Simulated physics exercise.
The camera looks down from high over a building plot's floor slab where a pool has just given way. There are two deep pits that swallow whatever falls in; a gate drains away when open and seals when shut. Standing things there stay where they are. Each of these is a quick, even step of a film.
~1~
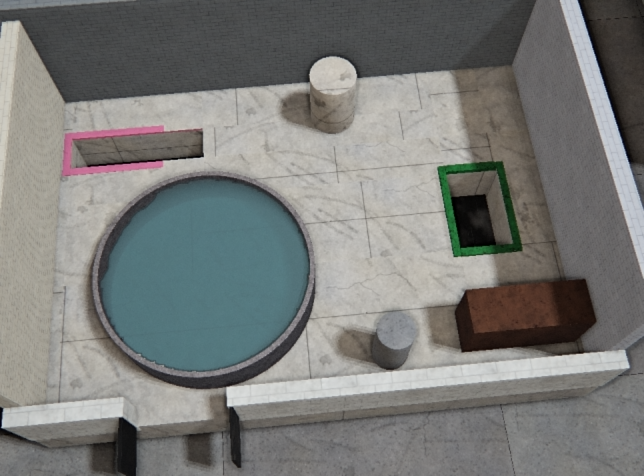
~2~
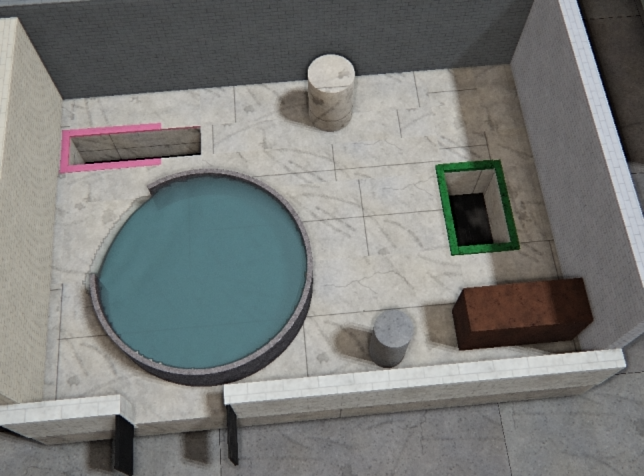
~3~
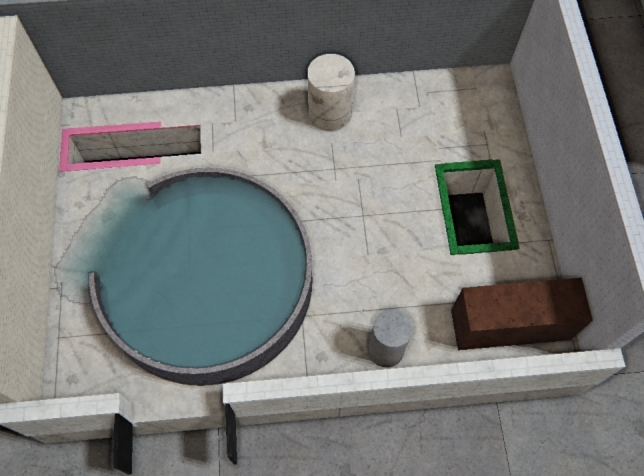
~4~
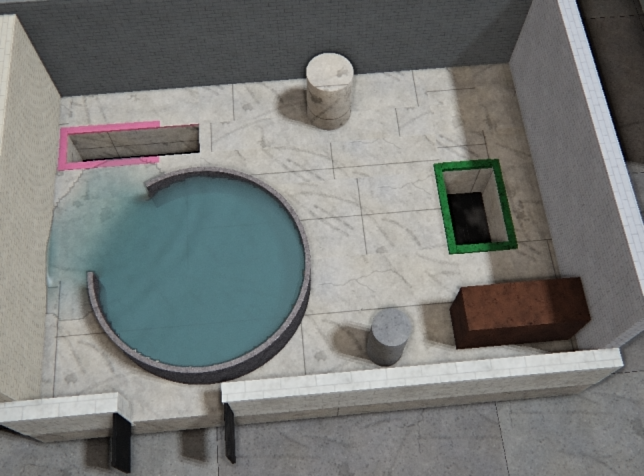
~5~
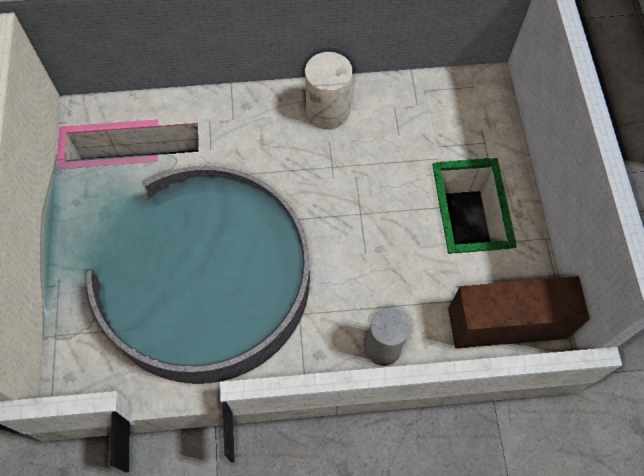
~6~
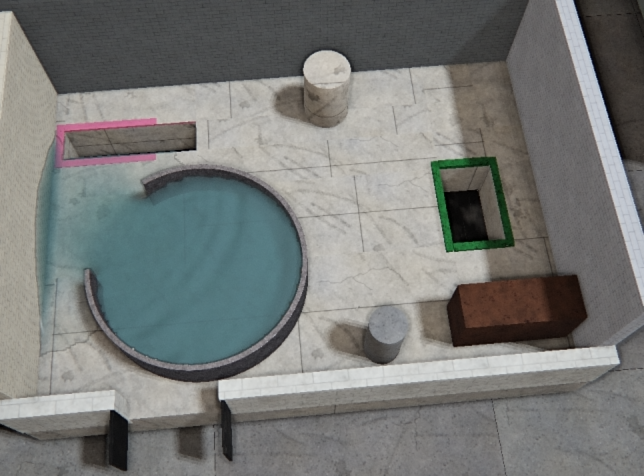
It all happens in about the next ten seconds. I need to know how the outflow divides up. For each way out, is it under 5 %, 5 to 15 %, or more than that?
In the end the gate gets five to fifteen per cent. The green pit gets shy of five per cent. The pink pit gets in excess of fifteen per cent.
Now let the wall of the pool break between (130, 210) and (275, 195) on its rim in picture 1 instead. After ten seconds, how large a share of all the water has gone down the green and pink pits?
In per cent: Green 2, pink 65.
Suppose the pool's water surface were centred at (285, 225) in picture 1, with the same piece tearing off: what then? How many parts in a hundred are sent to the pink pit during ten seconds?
Within ten seconds the pink pit collects 65 percent of the total.
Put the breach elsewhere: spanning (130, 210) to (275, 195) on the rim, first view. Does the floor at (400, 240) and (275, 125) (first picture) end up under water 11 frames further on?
Result, point by point: Unwetted; inundated.
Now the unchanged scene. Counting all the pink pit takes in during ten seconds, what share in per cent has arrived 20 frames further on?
Close to 50 %.
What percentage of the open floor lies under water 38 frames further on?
It works out to about 30 in a hundred.
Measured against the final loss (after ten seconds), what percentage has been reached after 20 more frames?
My guess would be around 45 percent.
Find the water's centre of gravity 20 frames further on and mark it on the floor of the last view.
I would point to (162, 271).
A moment on, water covers 15 % of the floor; the gate 0 %, the green pit 0 %, the pink pit 5 %.
Next, water covers 25 % of the floor; the gate 0 %, the green pit 0 %, the pink pit 15 %.
Then, water covers 30 % of the floor; the gate 1 %, the green pit 0 %, the pink pit 29 %.
Later, water covers 30 % of the floor; the gate 6 %, the green pit 0 %, the pink pit 45 %.
In the end, water covers 30 % of the floor; the gate 10 %, the green pit 0 %, the pink pit 58 %.
